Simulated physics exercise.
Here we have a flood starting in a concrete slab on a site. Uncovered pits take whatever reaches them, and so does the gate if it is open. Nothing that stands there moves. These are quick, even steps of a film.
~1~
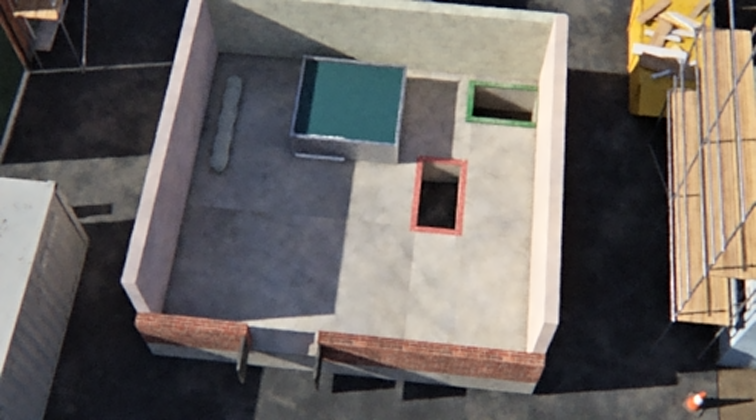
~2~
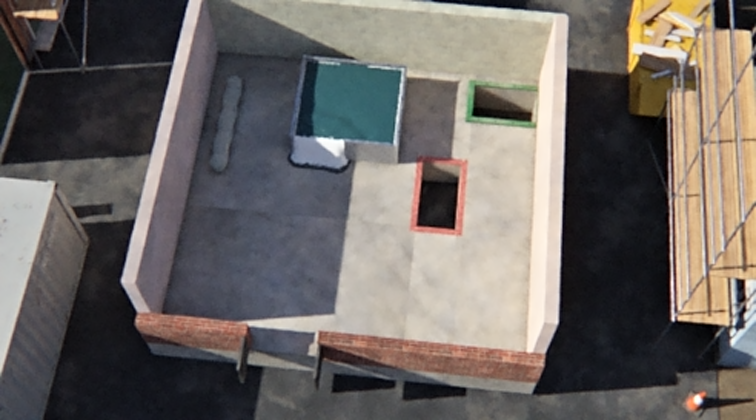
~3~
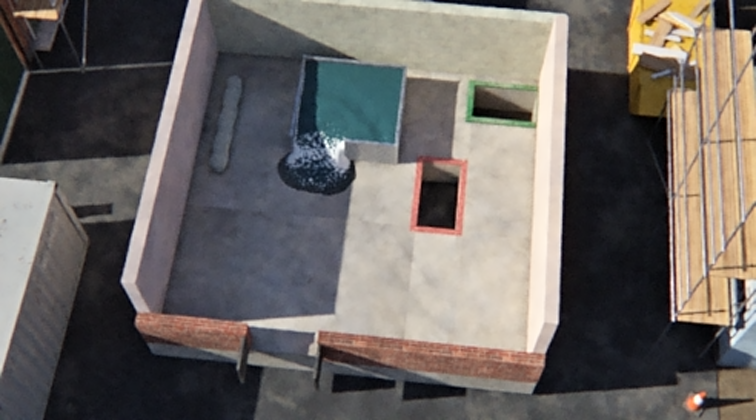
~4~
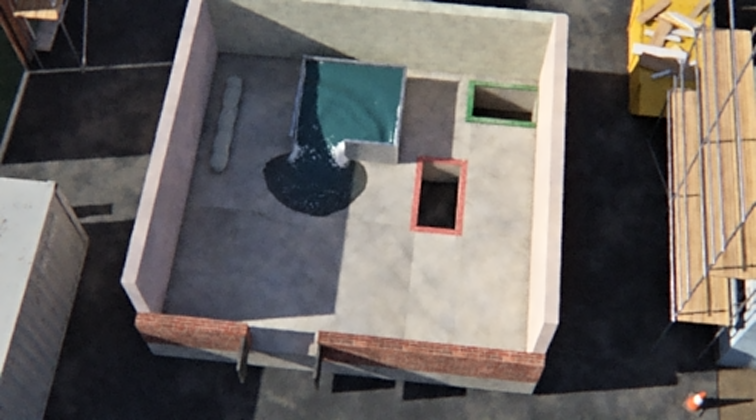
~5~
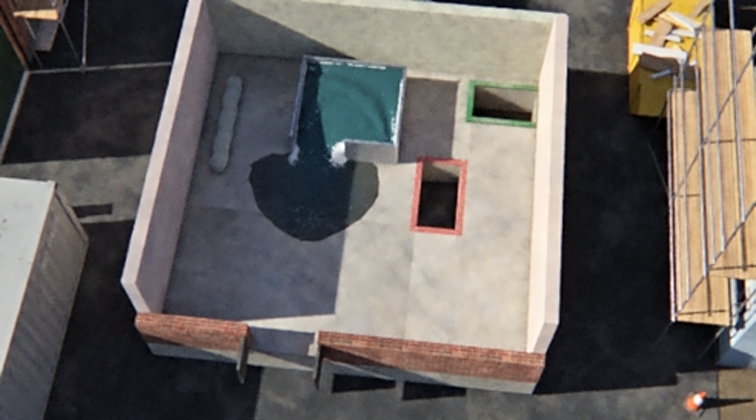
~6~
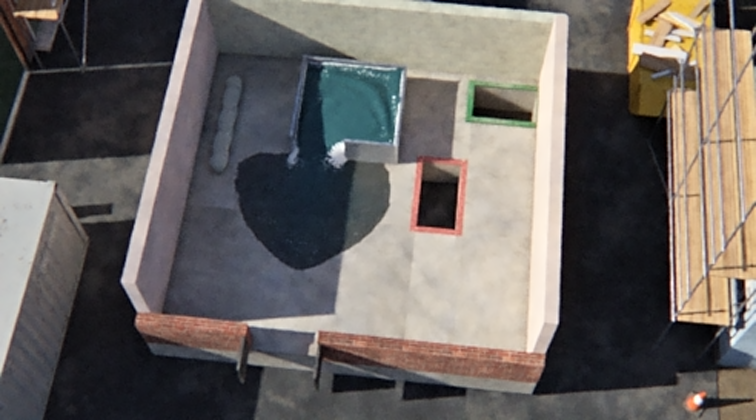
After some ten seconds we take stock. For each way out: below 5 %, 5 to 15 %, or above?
One by one: The gate takes above 15 %; the red pit takes not even 5 %; the green pit takes not even 5 %.
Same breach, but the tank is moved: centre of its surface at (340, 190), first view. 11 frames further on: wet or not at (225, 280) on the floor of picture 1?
Answer: Flooded.
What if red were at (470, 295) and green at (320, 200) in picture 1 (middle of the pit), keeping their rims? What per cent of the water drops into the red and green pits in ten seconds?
Parts in a hundred: Red 2, green 55.
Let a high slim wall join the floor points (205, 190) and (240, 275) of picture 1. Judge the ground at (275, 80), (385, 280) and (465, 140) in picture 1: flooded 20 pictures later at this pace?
As listed: Not flooded, flooded, no water.
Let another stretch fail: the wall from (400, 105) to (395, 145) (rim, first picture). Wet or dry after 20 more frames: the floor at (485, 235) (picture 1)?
Answer: Awash.
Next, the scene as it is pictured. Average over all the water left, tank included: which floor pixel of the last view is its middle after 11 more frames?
Near (319, 180).
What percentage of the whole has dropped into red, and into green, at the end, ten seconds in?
About 2 and 0 per cent.
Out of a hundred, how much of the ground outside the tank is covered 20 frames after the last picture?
Roughly 50 per cent.
A moment on, water covers 35 % of the floor; the gate 0 %, the red pit 0 %, the green pit 0 %.
Next, water covers 45 % of the floor; the gate 4 %, the red pit 0 %, the green pit 0 %.
Then, water covers 50 % of the floor; the gate 10 %, the red pit 0 %, the green pit 0 %.
Later, water covers 60 % of the floor; the gate 19 %, the red pit 0 %, the green pit 0 %.
In the end, water covers 80 % of the floor; the gate 26 %, the red pit 3 %, the green pit 0 %.
